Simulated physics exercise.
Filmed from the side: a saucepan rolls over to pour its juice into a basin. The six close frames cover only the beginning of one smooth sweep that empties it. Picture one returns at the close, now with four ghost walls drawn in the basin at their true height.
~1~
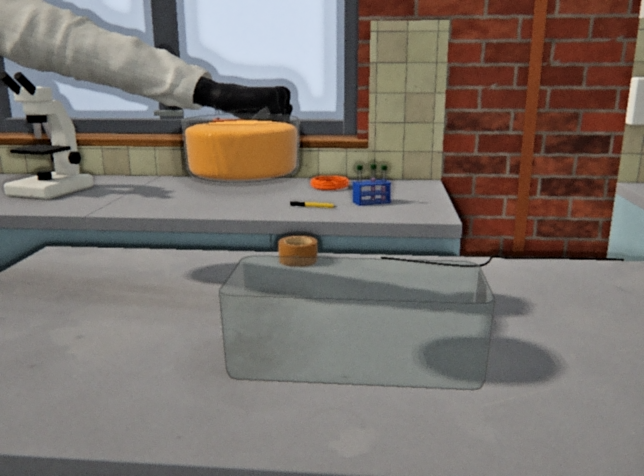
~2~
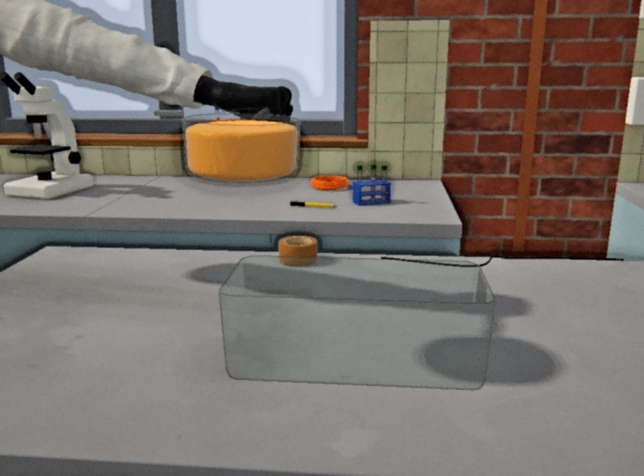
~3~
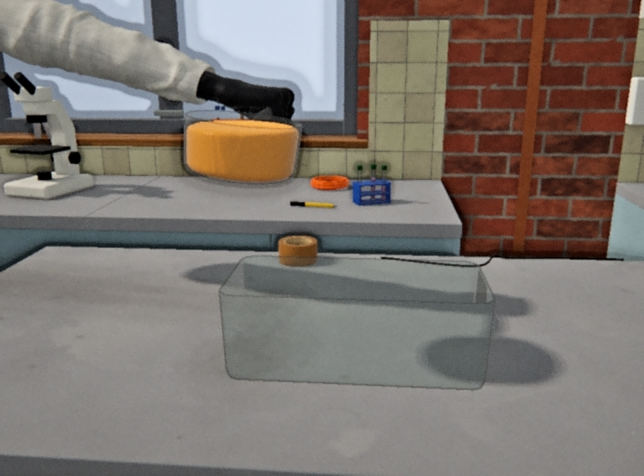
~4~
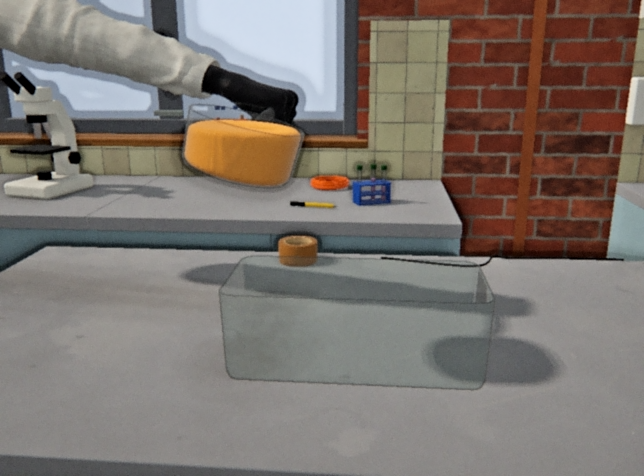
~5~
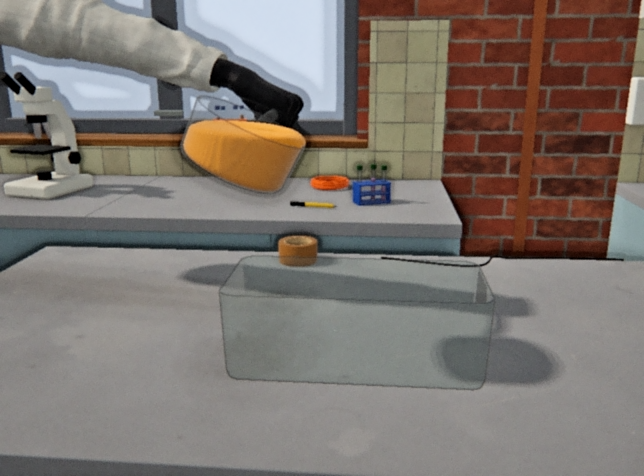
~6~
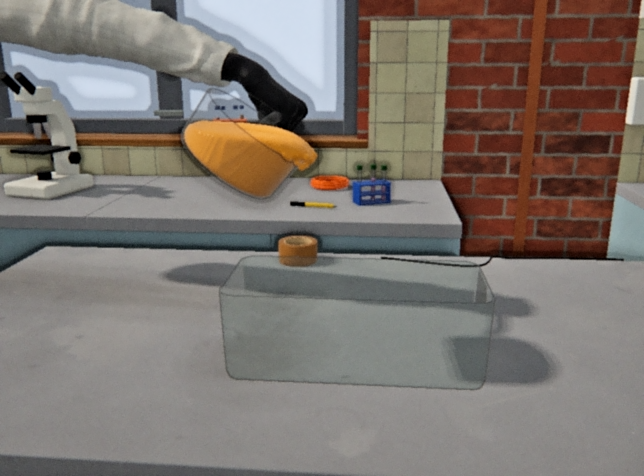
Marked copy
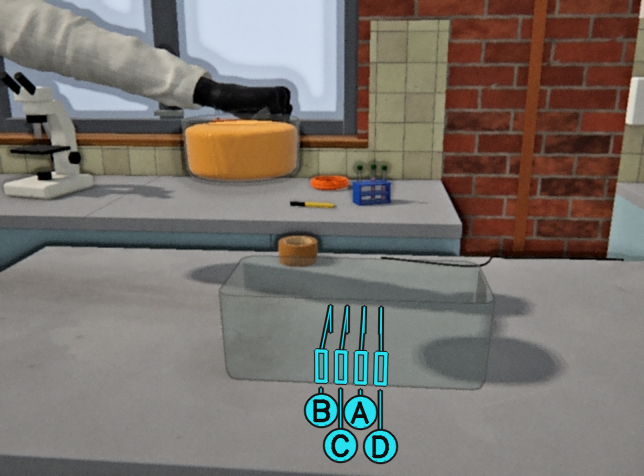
In a lab, a black-gloved hand held a clear container of orange juice above and behind a glass basin, then gradually tilted it to the right until the juice bulged over its lip.
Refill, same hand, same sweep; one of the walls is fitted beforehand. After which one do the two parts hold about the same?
Go for C.
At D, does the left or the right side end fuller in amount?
The left one.
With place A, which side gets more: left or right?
The left side.
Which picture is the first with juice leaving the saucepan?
Picture 5.
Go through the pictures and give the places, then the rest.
The first picture shows upright, lip at (296, 118); basin from (227, 375) to (485, 387); nothing has left yet.
The second picture shows upright, lip at (297, 120); nothing has left yet.
The third picture shows tipped about 7°, lip at (299, 125); nothing has left yet.
The fourth picture shows tipped about 15°, lip at (301, 134); nothing has left yet.
The fifth picture shows tipped about 25°, lip at (303, 145); juice is over the lip, down to (303, 145).
The sixth picture shows tipped about 38°, lip at (301, 158); juice is over the lip, down to (307, 166).
On the marked copy, A at (360, 390); B at (321, 388); C at (340, 389); D at (380, 390).
With A, about 70 % ends left of the wall and 24 % right of it; 6 % is lost outside.
With B, about 31 % ends left of the wall and 66 % right of it.
With C, about 50 % ends left of the wall and 46 % right of it; 4 % is lost outside.
With D, about 84 % ends left of the wall and 12 % right of it; 4 % is lost outside.
